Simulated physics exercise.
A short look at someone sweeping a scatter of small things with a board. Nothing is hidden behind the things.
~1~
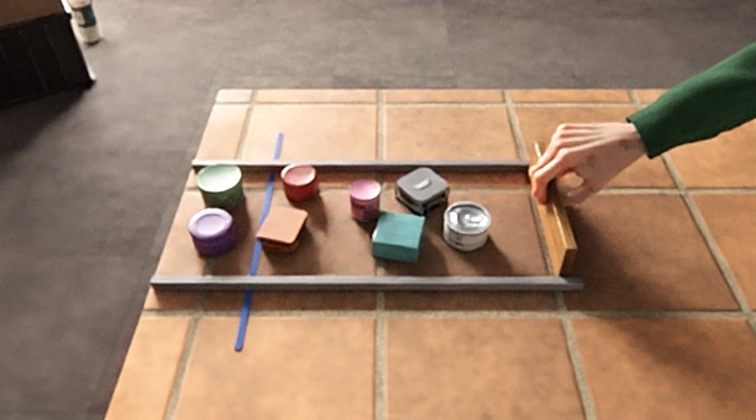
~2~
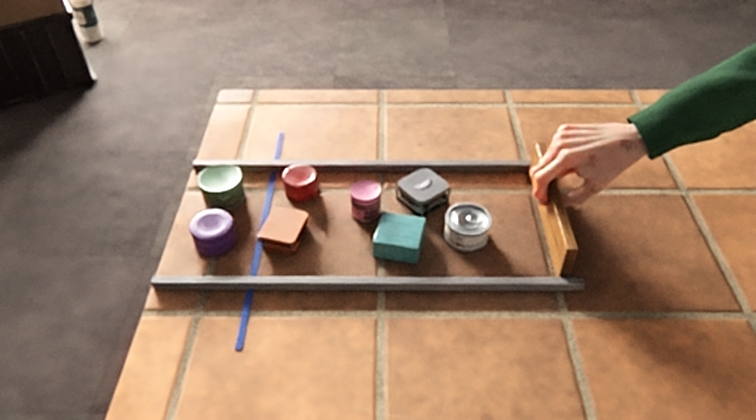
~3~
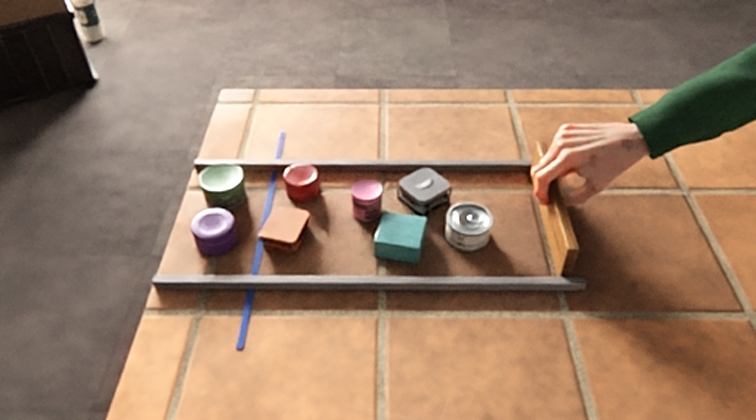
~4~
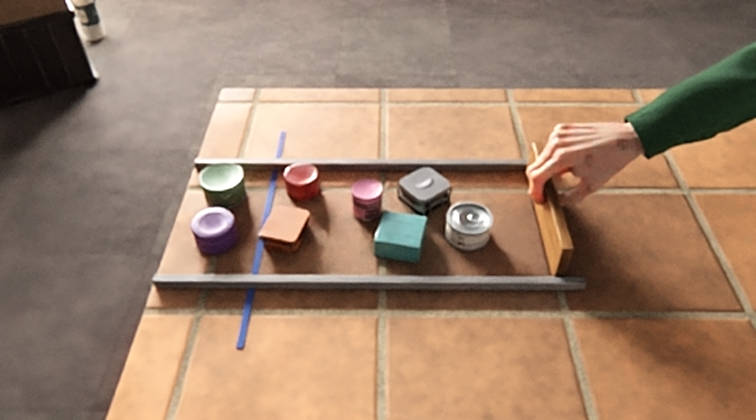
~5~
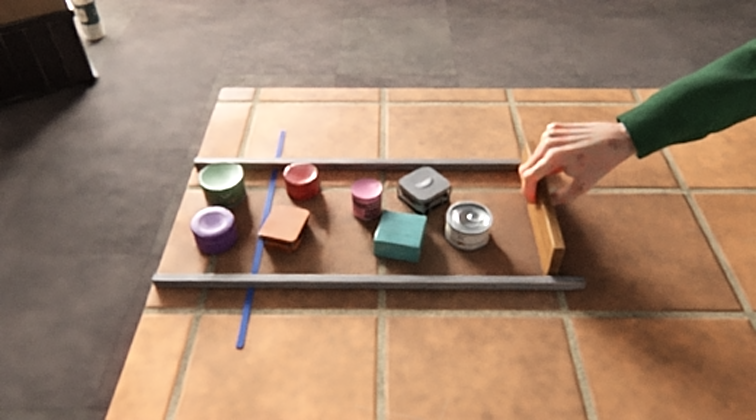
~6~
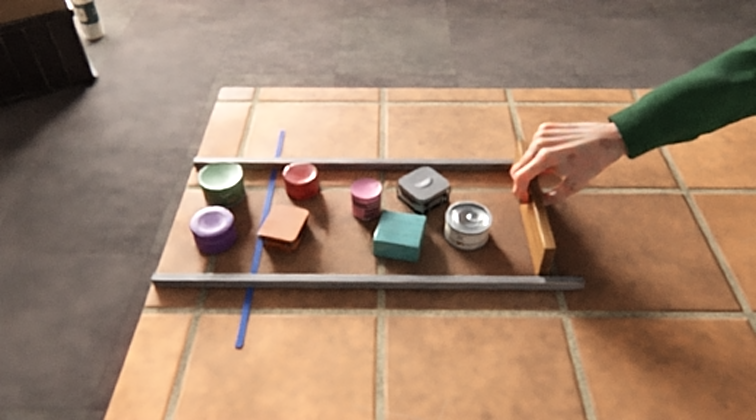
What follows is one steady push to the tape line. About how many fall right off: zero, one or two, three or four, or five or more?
In the end the number that fall off is one or two.
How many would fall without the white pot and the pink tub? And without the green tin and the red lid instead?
It would be 2 and 1.
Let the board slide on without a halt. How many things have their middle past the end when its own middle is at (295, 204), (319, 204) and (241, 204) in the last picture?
In that order 0, 0 and 2.
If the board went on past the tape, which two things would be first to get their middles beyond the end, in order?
They are the purple lid, the green tin.
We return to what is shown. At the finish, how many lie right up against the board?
That makes 3.
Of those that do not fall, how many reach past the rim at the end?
1 of them.
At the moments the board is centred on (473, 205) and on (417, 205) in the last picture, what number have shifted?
1 and 4.
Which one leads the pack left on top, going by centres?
It is the green tin.
Soon after, none off yet; green tin at rest near (223, 185); purple lid at rest near (214, 230); orange case at rest near (285, 229).
After that, none off yet; green tin at rest near (220, 185); purple lid moving near (206, 230); orange case displaced about its own width near (246, 231).
In the end, the number that fall off is one or two; gone, purple lid.
